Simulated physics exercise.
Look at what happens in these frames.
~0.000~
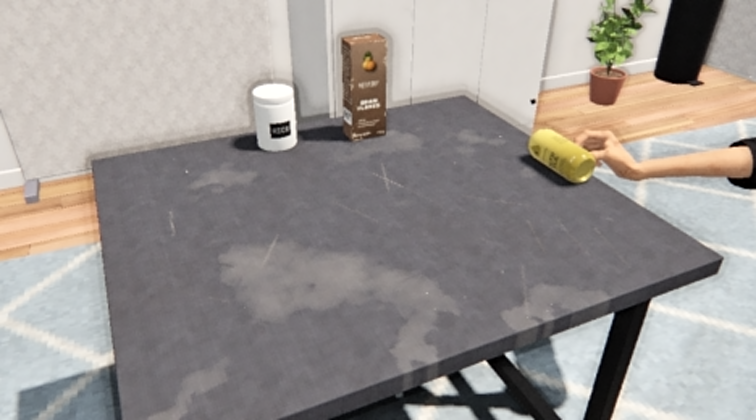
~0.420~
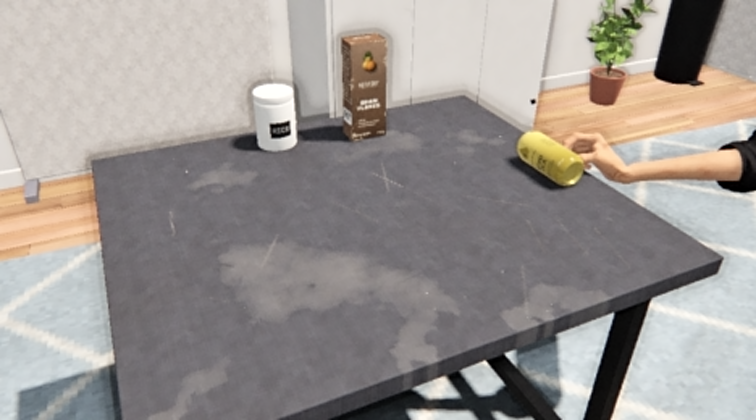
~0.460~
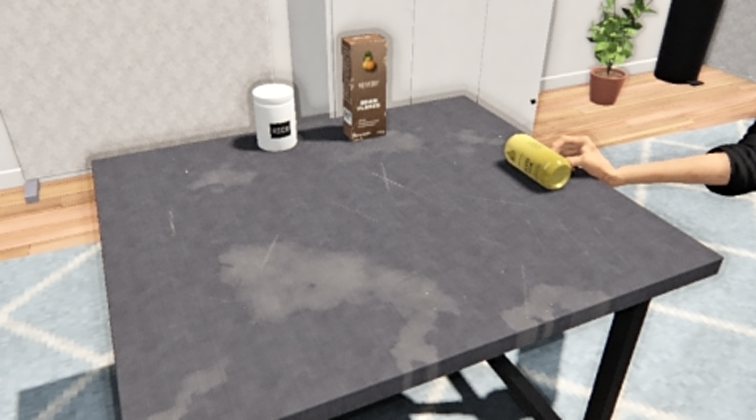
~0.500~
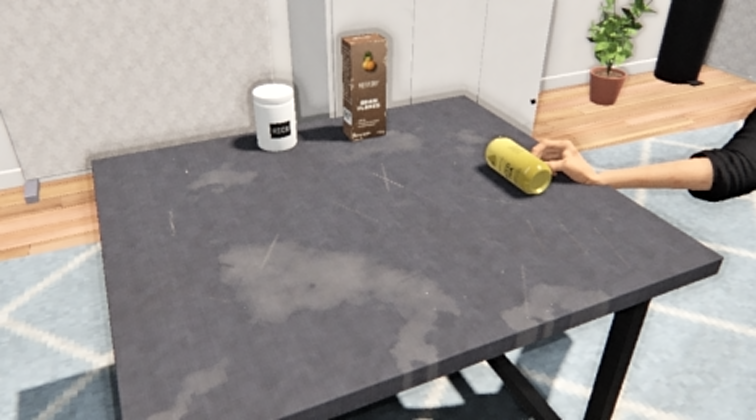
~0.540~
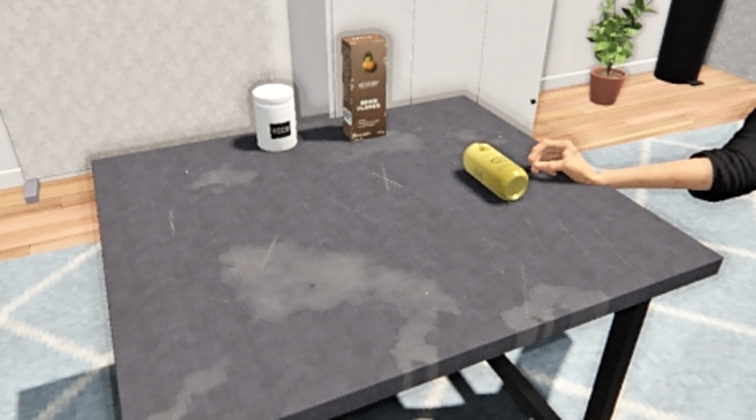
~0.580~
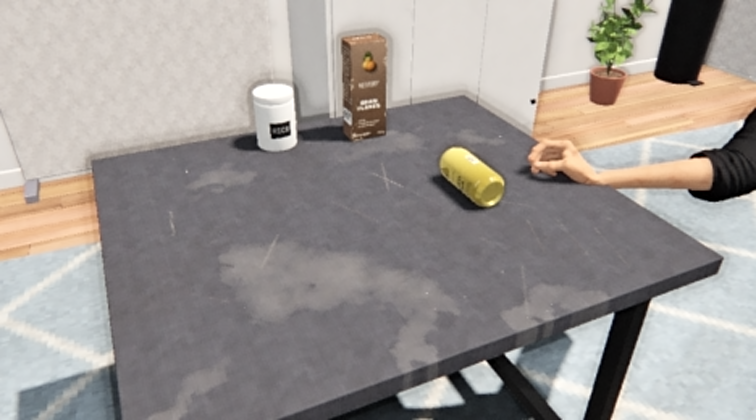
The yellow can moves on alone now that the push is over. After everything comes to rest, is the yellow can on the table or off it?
The yellow can is off the table.
After 0.78 s, yellow can rolled well along near (346, 206).
After 1.18 s, yellow can now off the table.
After 1.38 s, things are still on the move.
After 1.78 s, as before.
By the end (1.9 s), off the table, yellow can.
